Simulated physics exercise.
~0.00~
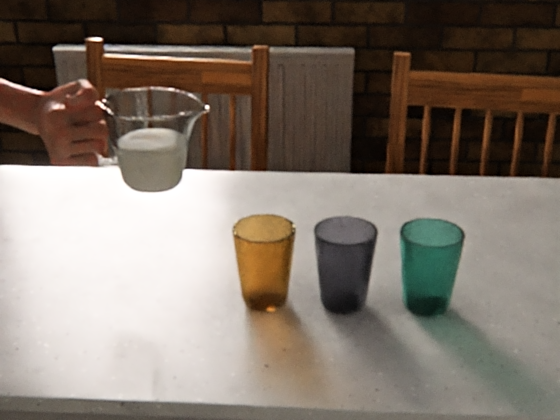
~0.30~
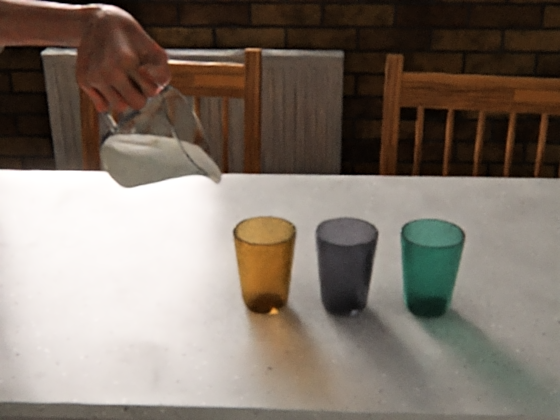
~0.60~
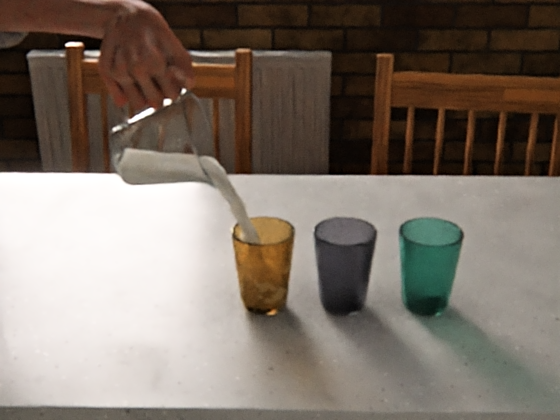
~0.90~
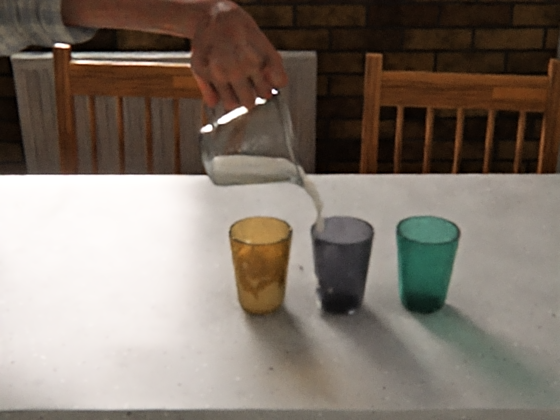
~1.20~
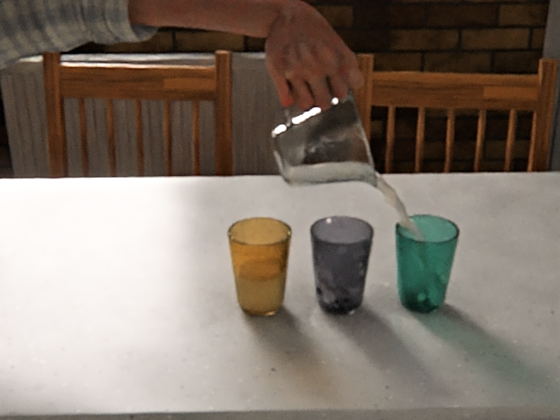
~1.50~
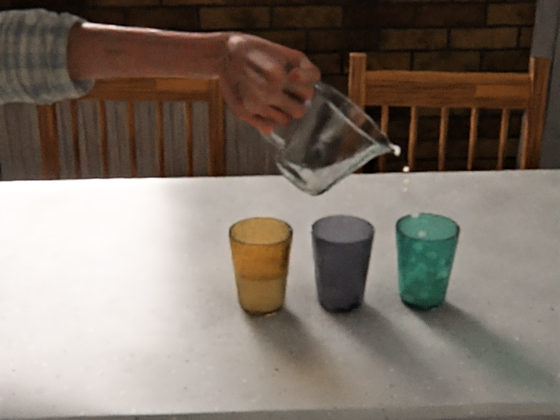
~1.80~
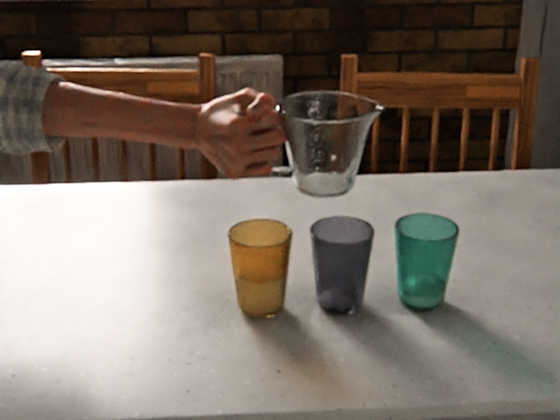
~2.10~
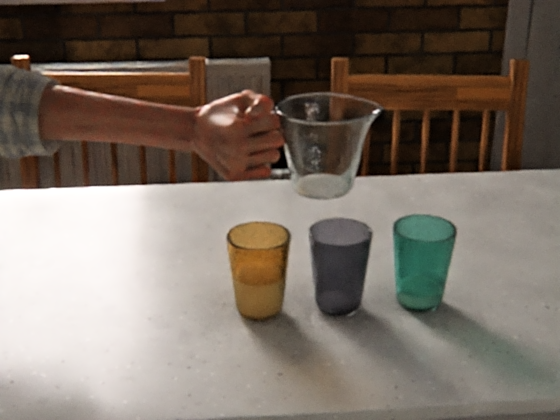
To begin with, a hand holds a clear glass jug of cloudy, pale liquid at the left, above a table where amber, grey and green tumblers stand in a row. The hand lifts and tips the jug steeply, and a stream falls into the amber tumbler. Still tilted, the jug moves right, pouring into the grey tumbler and then the green one. As it swings back upright, a few last drops fall near the green tumbler. Finally, the hand holds the emptied jug level above the tumblers, with pale liquid visible in the amber one.
